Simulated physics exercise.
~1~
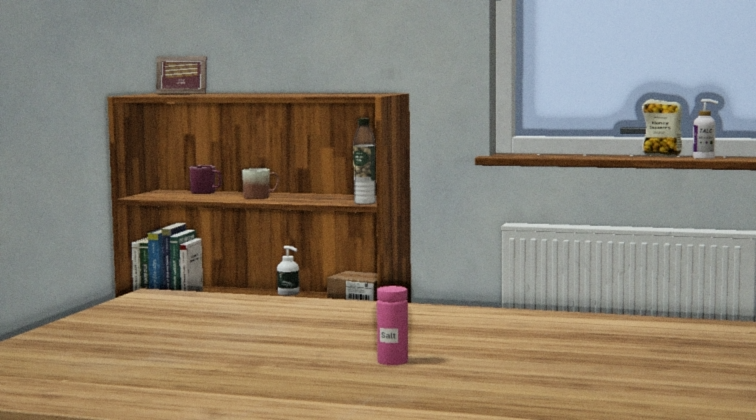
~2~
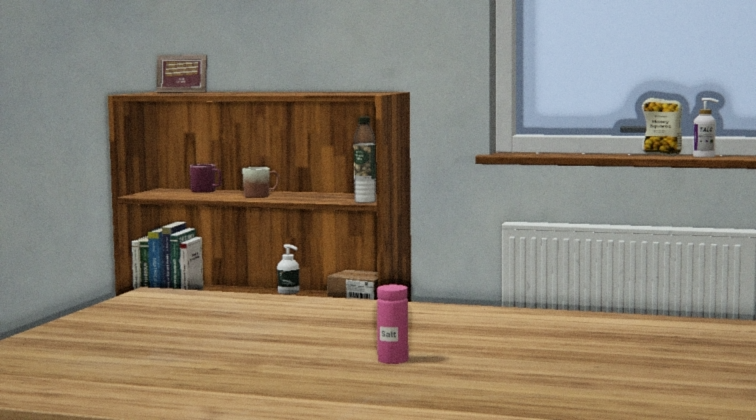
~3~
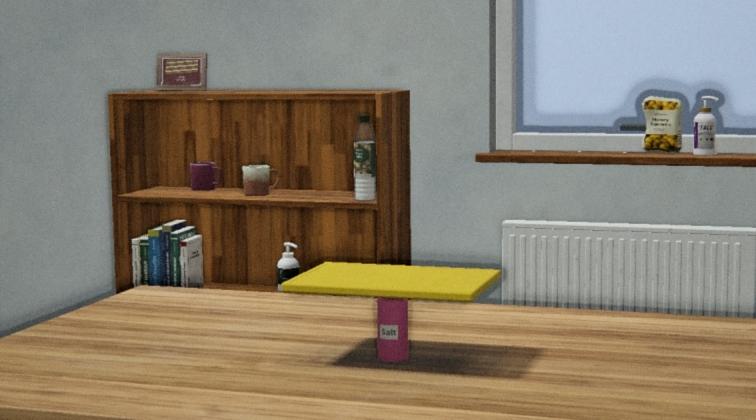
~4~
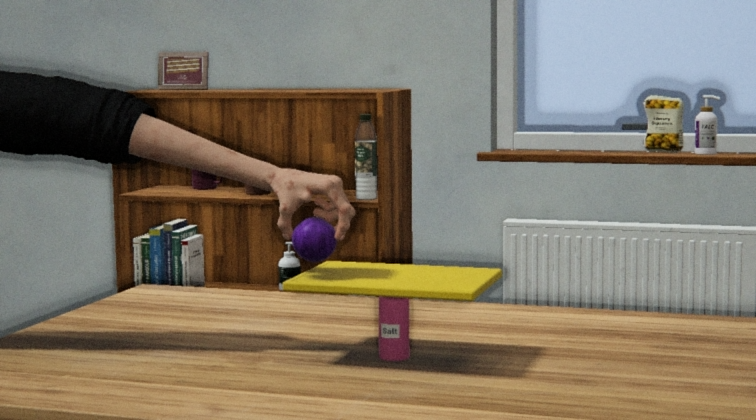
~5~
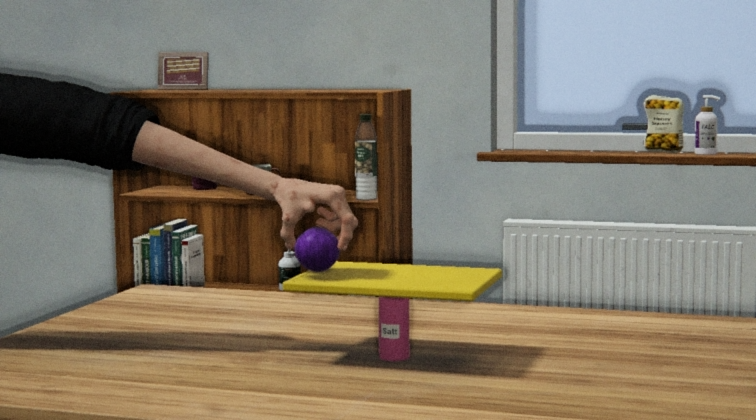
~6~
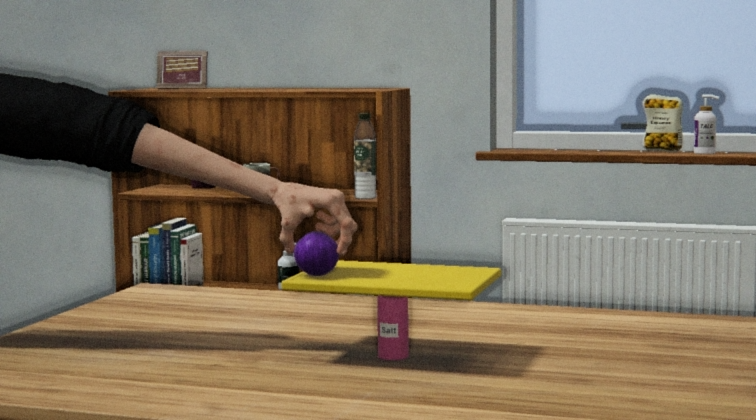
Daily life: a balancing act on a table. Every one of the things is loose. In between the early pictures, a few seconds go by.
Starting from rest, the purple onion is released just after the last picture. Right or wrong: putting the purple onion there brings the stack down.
Right, the stack comes down.
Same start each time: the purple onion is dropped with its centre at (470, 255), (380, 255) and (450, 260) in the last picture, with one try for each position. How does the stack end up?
The stack tumbles down in the first case, remains standing in the second, and tumbles down in the third.
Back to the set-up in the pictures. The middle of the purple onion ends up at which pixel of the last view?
I'd point to roughly (272, 338).
Then, 0.40 s on from there, purple onion now fallen; yellow lid turned 56° from how it was put.
Then, 0.90 s on from there, yellow lid now fallen; pink shaker turned 58° from how it was put.
In the end, fallen, purple onion, pink shaker and yellow lid. At the end, from the last picture's camera, purple onion near (272, 338). The stack comes apart.
